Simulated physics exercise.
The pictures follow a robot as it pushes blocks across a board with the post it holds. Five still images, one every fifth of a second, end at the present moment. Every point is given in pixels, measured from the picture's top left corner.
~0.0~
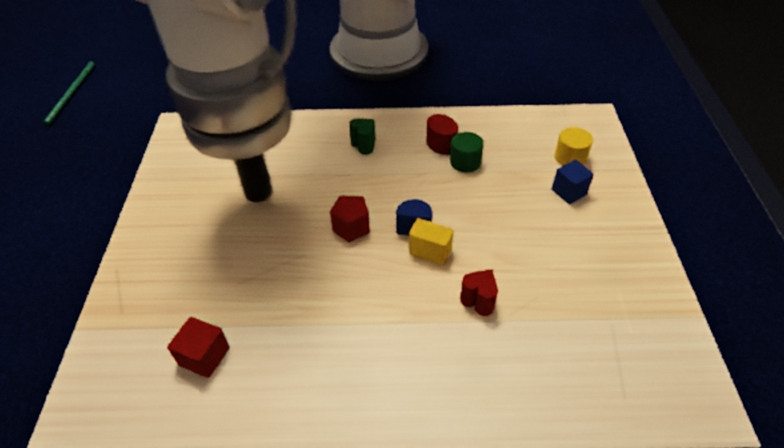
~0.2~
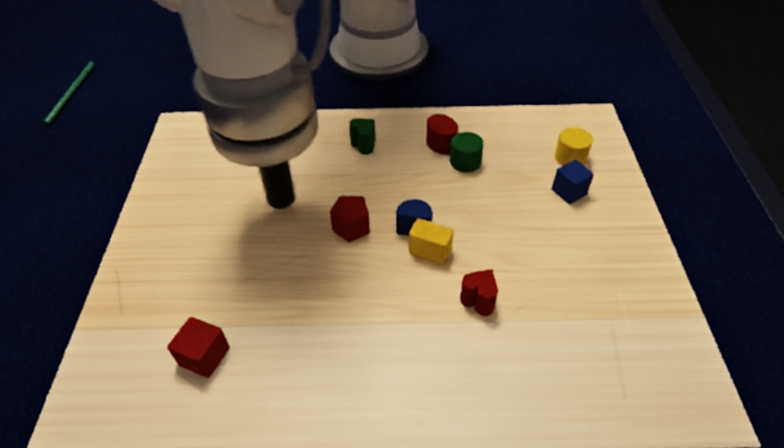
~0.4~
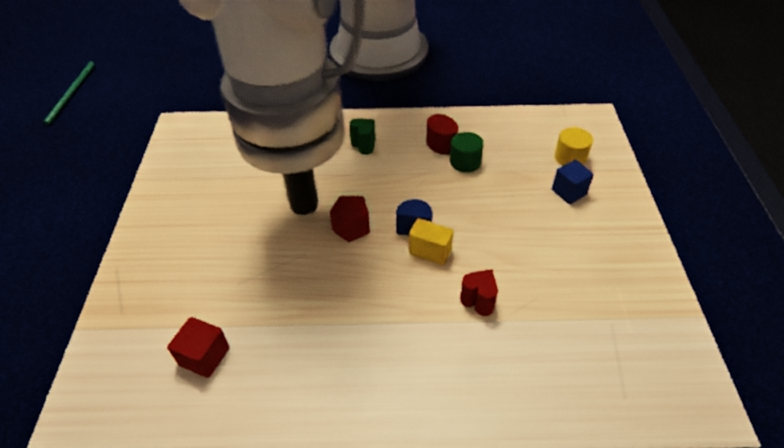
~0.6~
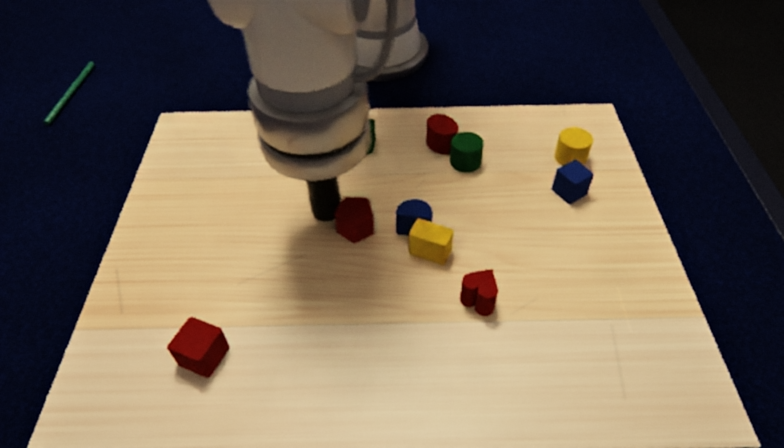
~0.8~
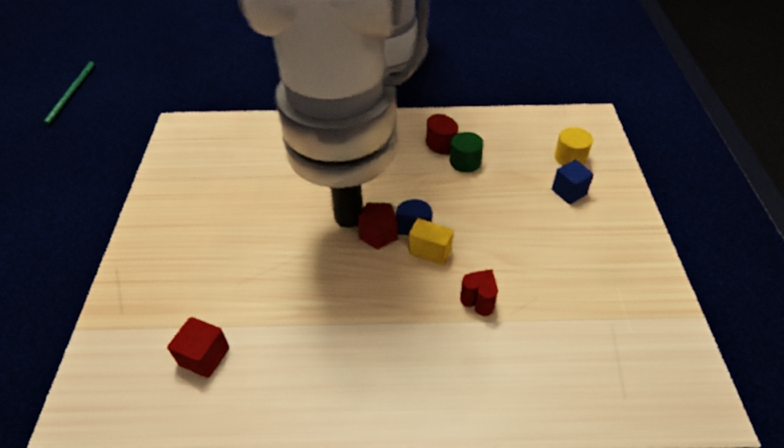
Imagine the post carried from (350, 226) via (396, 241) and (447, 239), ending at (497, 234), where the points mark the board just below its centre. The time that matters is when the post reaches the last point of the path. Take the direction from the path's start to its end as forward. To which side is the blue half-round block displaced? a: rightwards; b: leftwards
The answer is b.
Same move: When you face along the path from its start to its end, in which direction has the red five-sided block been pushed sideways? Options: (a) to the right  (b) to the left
The correct letter is a.
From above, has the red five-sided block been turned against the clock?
I'd say no.
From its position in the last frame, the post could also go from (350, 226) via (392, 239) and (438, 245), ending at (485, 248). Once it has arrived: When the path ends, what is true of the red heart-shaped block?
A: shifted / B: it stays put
It's B.
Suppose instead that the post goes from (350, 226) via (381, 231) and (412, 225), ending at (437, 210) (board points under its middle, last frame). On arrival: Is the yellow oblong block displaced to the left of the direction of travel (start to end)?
I believe not.
What follows on the original path. One third of the way, post (398, 232); red five-sided block (429, 229); blue half-round block (447, 205), turned 90° anticlockwise; yellow oblong block (468, 243), turned 15° clockwise.
Two thirds of the way, post (449, 231); red five-sided block (481, 232), turned 15° clockwise; blue half-round block (460, 199); yellow oblong block (507, 258), turned 50° clockwise.
At the end, post (499, 225); red five-sided block (525, 234), turned 45° clockwise; blue half-round block (468, 195), turned 180° anticlockwise; yellow oblong block (517, 264), turned 75° clockwise; red heart-shaped block still.
